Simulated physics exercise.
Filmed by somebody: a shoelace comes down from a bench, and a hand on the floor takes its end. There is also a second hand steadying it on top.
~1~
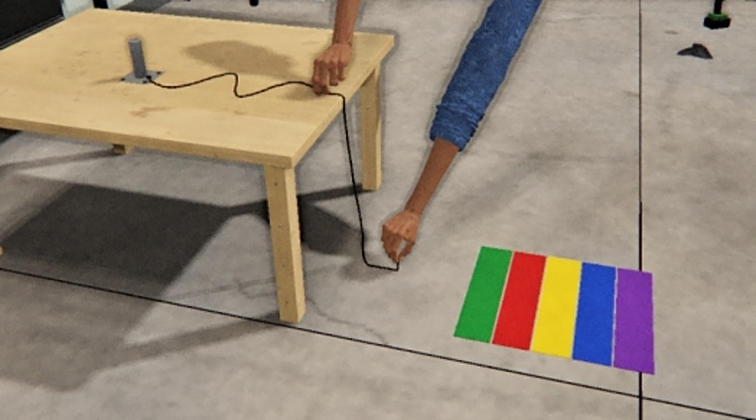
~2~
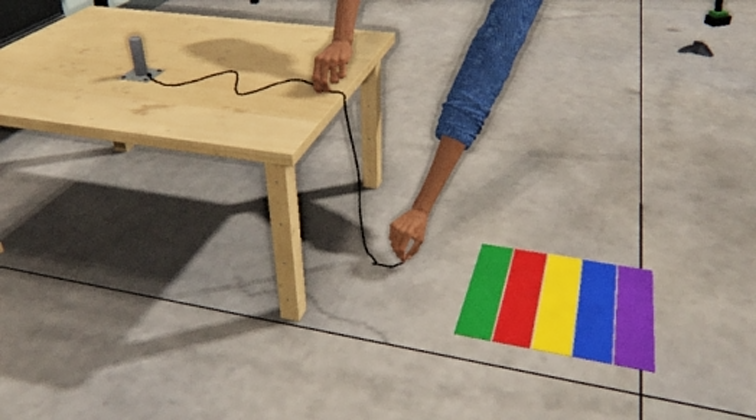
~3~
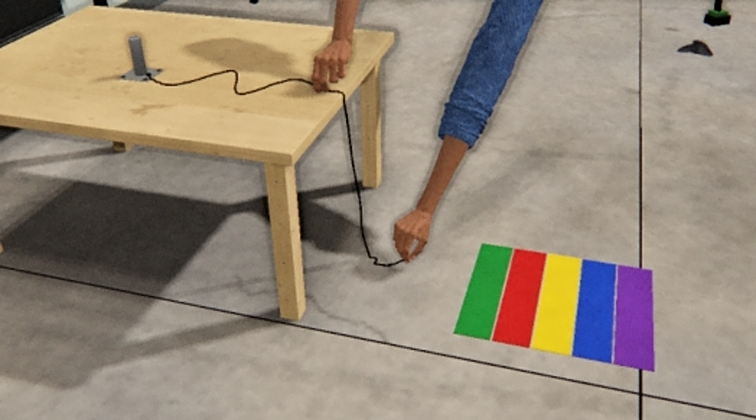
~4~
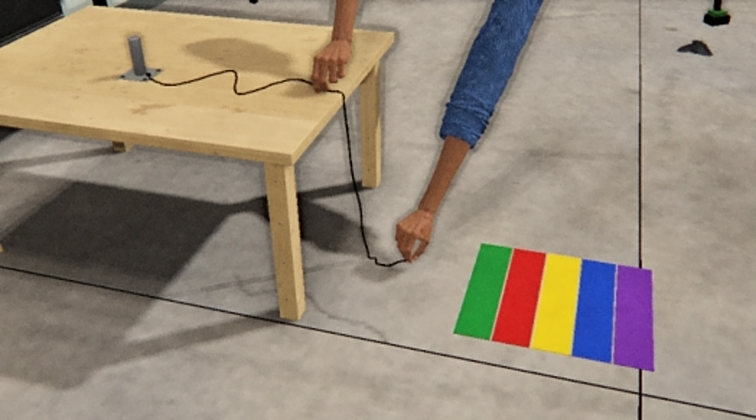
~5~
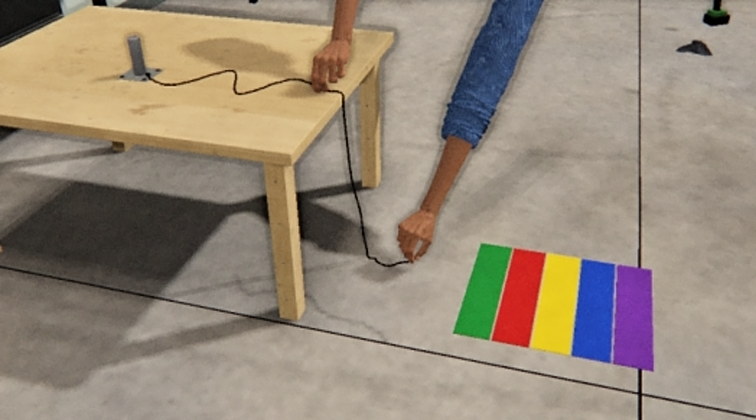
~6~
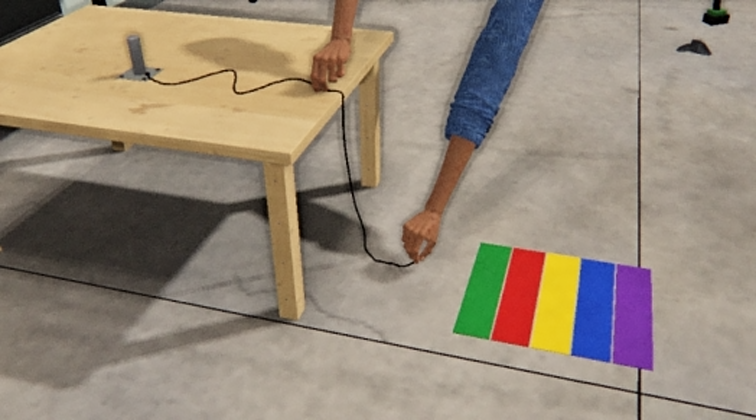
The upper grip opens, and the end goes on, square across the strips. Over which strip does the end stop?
Over the purple strip.
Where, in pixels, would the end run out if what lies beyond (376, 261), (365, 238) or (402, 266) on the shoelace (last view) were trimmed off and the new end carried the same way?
Approximate pixels, cut by cut: (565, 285); (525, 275); (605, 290).
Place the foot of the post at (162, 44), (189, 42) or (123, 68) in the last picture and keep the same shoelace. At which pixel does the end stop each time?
First close to (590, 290), next close to (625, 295), last close to (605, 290).
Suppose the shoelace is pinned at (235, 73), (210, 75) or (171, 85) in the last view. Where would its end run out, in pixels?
In order of the tries: About (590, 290), then (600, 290), then (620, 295).
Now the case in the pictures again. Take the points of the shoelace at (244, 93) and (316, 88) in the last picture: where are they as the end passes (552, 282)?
You'll find one close to (315, 89) and the other close to (360, 153).
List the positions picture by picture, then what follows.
End (397, 259); green (477, 321); red (514, 328); yellow (554, 335); blue (593, 343); purple (634, 350), in the first frame.
End (405, 258); shoelace through (171, 85) (237, 76) (274, 85) (343, 97) (359, 176) (364, 242), in the second frame.
End (410, 259), in the third frame.
End (412, 259); shoelace through (170, 85) (236, 76) (273, 84) (342, 96) (353, 176) (365, 242), in the fourth frame.
End (414, 259), in the fifth frame.
End (419, 260); shoelace through (169, 84) (235, 75) (272, 84) (341, 96) (349, 175) (365, 241), in the sixth frame.
Soon after, end near (552, 282); over yellow.
Then, end near (602, 290); over blue.
At full stretch, end near (633, 295); over purple. It halts on the purple strip.
